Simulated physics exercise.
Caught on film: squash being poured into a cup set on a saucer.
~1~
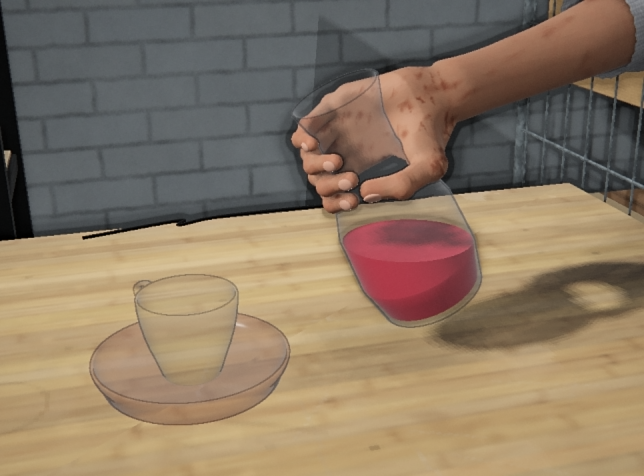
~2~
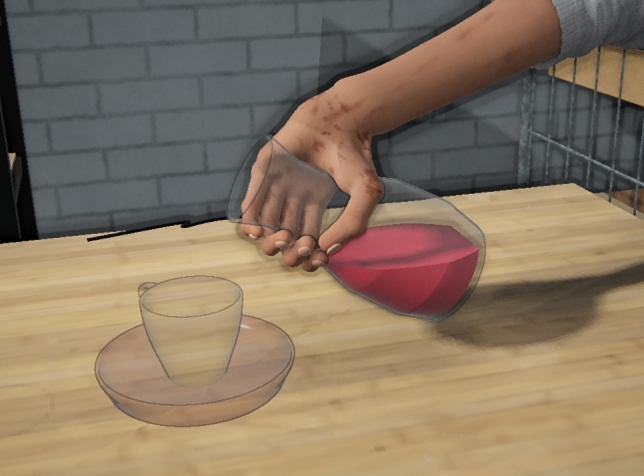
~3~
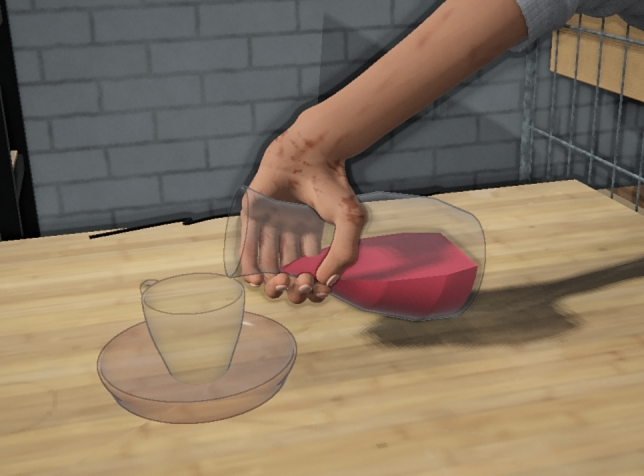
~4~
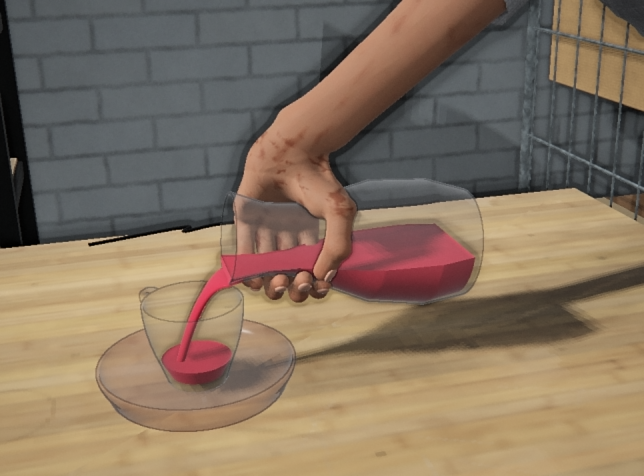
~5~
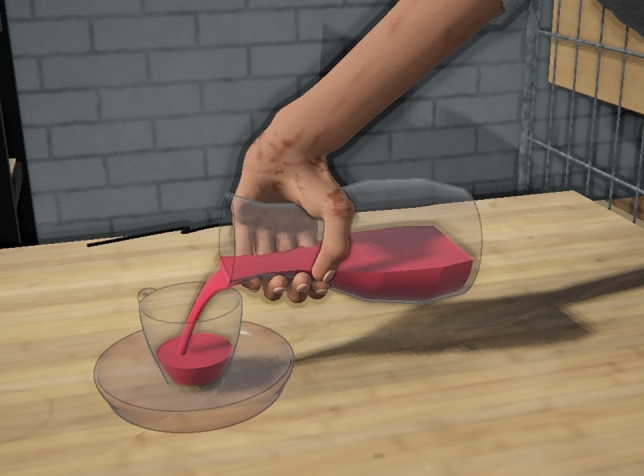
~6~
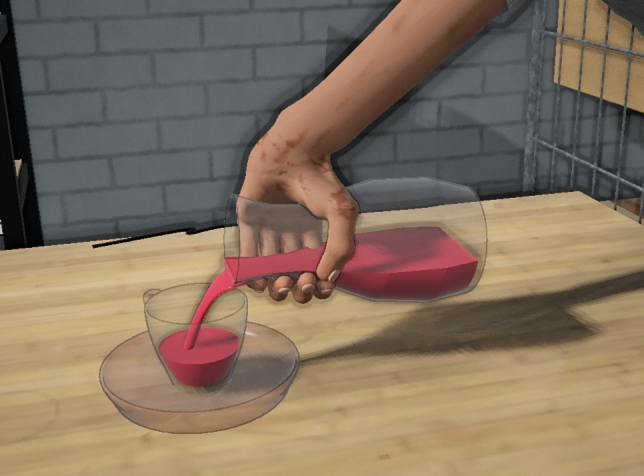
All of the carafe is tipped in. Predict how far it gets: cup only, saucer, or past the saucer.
Result: Cup and saucer.
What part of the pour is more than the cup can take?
About 35 %.
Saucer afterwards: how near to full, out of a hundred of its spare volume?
I reckon around 50 percent.
Next, the cup is nearly full; the saucer is dry.
After that, the cup is full to the brim; the saucer is wet, with room to spare.
Finally, the cup is full to the brim; the saucer is wet, with room to spare.
